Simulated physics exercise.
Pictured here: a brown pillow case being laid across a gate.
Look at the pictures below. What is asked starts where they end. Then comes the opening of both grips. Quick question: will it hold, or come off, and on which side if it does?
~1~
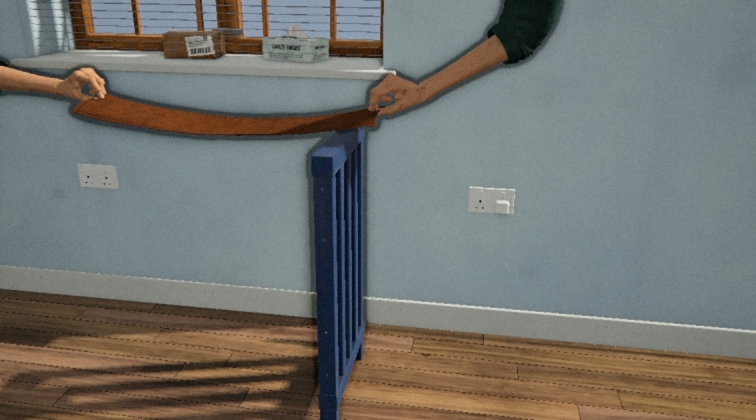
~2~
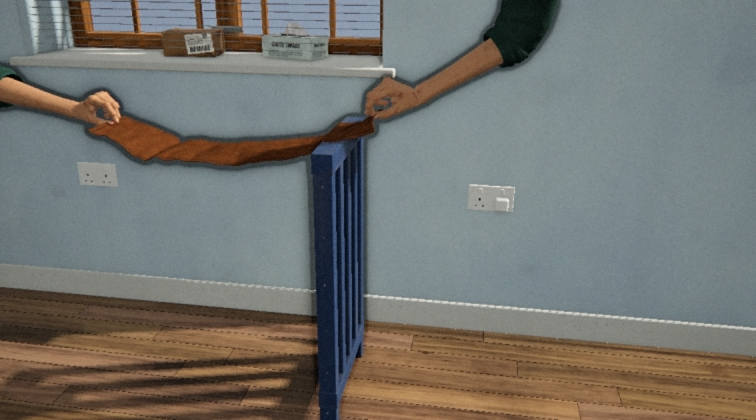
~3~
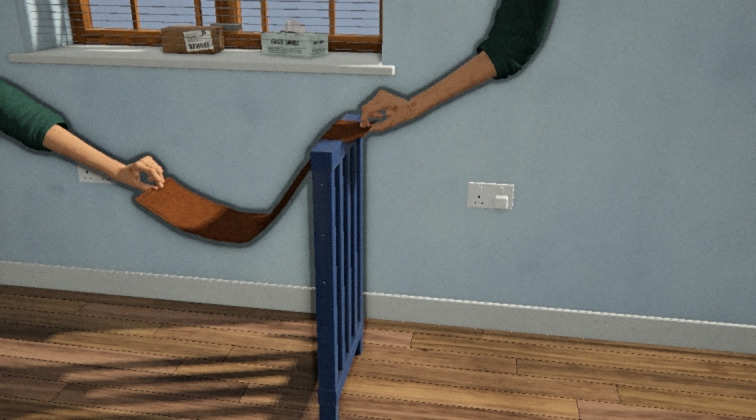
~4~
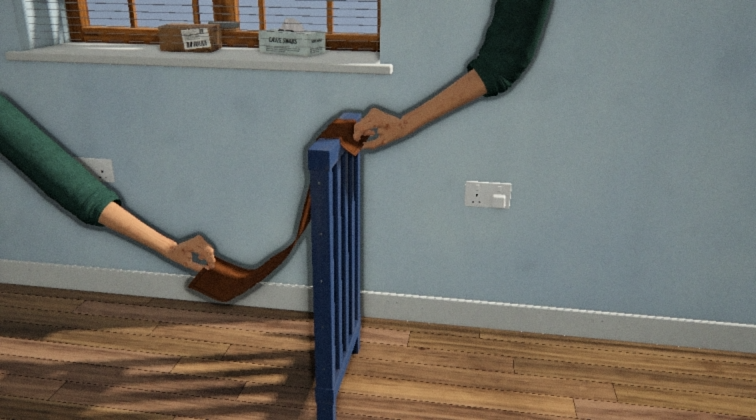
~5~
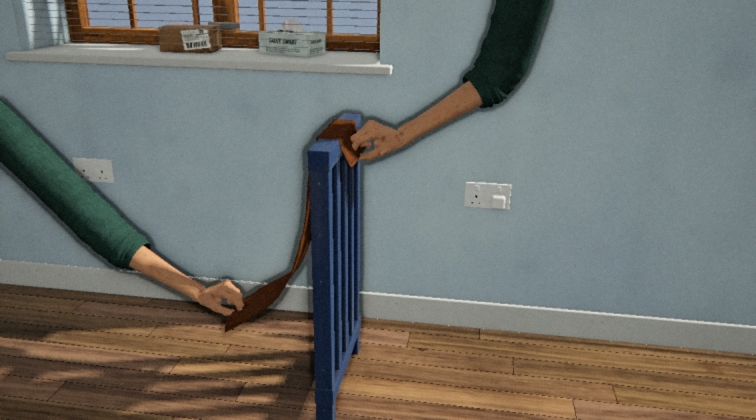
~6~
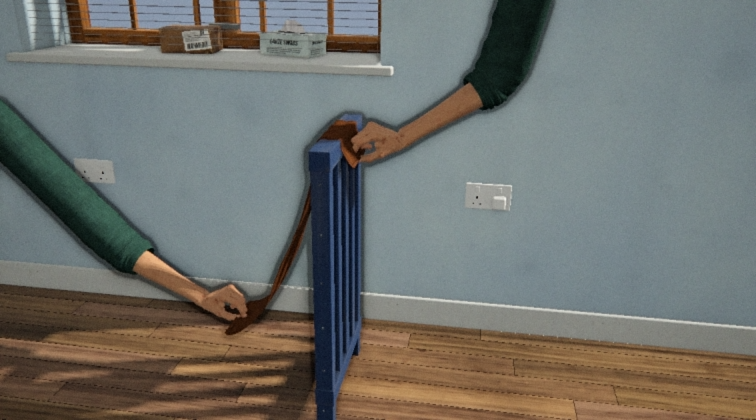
I expect it will slide away to the left.
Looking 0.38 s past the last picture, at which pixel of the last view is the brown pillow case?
My best guess is somewhere near (308, 309).
Then, 0.38 s on from there, pillow case clear of the top and falling near (308, 309).
Then, 0.64 s on from there, pillow case in a heap on the floor near (309, 379).
In the end, pillow case in a heap on the floor near (309, 381). The brown pillow case falls on the left side.
